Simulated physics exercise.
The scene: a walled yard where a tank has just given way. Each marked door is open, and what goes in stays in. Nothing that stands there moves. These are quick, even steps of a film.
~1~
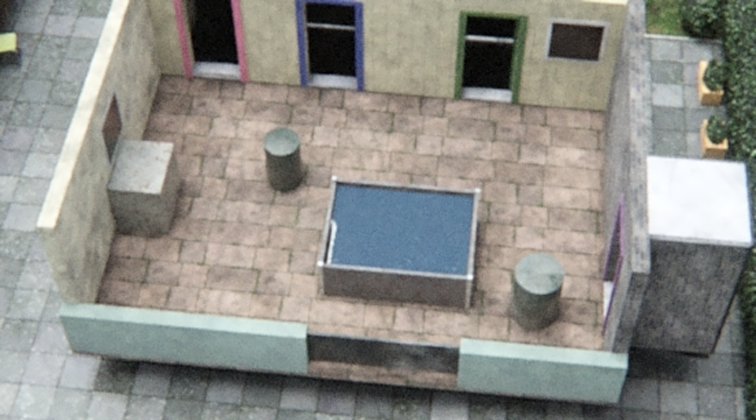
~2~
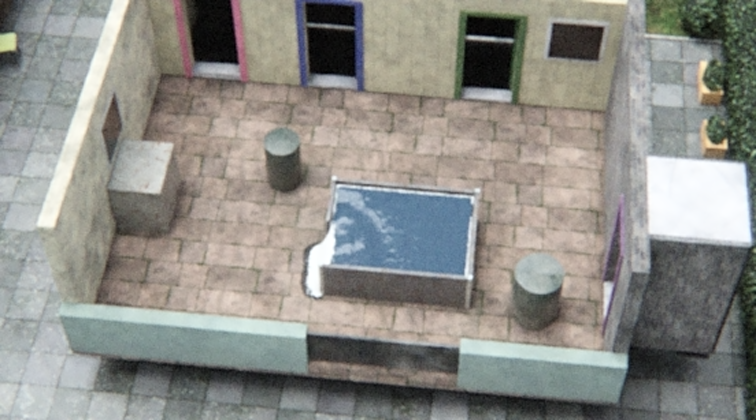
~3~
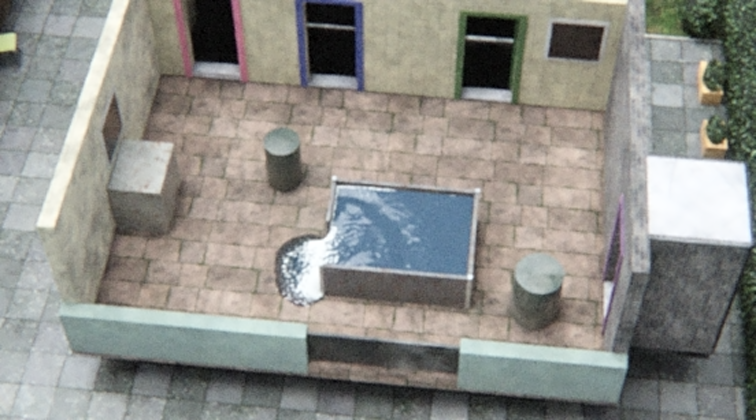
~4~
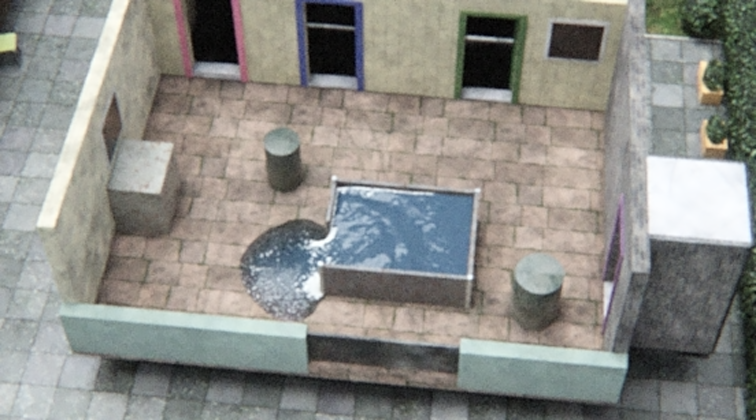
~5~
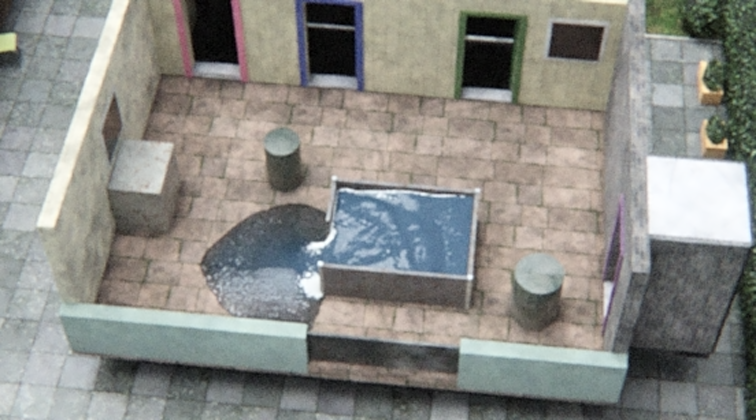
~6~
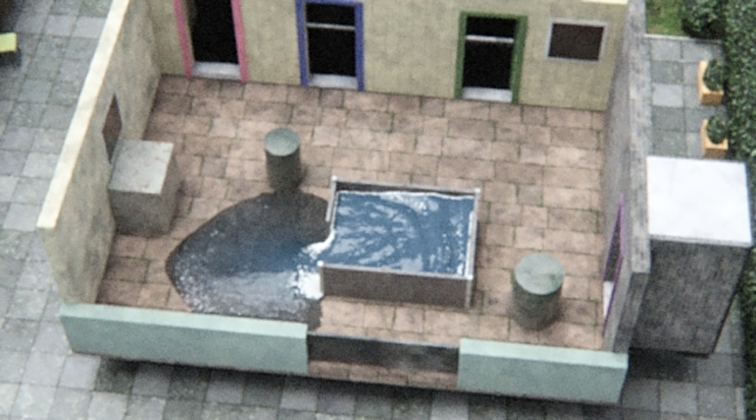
Water pours from the left side of an open tank and spreads leftward across the paved yard.
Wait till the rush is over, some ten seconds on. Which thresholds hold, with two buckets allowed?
One by one: The blue door holds within the limit; the pink door holds within the limit; the green door holds within the limit; the purple door holds within the limit.
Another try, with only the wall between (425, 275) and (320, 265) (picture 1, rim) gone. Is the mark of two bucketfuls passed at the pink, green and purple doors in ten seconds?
In short: The pink door is under; the green door lets less in; the purple door lets more in.
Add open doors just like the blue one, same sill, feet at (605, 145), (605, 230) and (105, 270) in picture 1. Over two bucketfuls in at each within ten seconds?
In turn: Stays under, keeps below it, takes more.
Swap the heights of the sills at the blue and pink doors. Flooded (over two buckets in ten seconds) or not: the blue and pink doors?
My reading: Blue door keeps below it, pink door takes more.
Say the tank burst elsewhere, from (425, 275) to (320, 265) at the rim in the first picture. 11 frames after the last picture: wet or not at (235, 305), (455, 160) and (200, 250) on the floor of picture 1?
As listed: Covered, dry, wet.
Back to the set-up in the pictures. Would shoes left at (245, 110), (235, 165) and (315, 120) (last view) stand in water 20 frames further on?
As listed: Covered, under water, no water.
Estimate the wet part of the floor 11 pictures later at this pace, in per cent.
Some 30 per cent.
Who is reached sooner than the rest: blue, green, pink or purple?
The pink door.
A moment on, water covers 25 % of the floor; the blue door not reached, the pink door not reached, the green door not reached, the purple door not reached.
Next, water covers 30 % of the floor; the blue door not reached, the pink door not reached, the green door not reached, the purple door not reached.
Then, water covers 35 % of the floor; the blue door not reached, the pink door wet at the sill, nothing in, the green door not reached, the purple door not reached.
Later, water covers 55 % of the floor; the blue door wet at the sill, nothing in, the pink door wet at the sill, nothing in, the green door not reached, the purple door not reached.
In the end, water covers 95 % of the floor; the blue door under two buckets in, the pink door wet at the sill, nothing in, the green door wet at the sill, nothing in, the purple door under two buckets in.
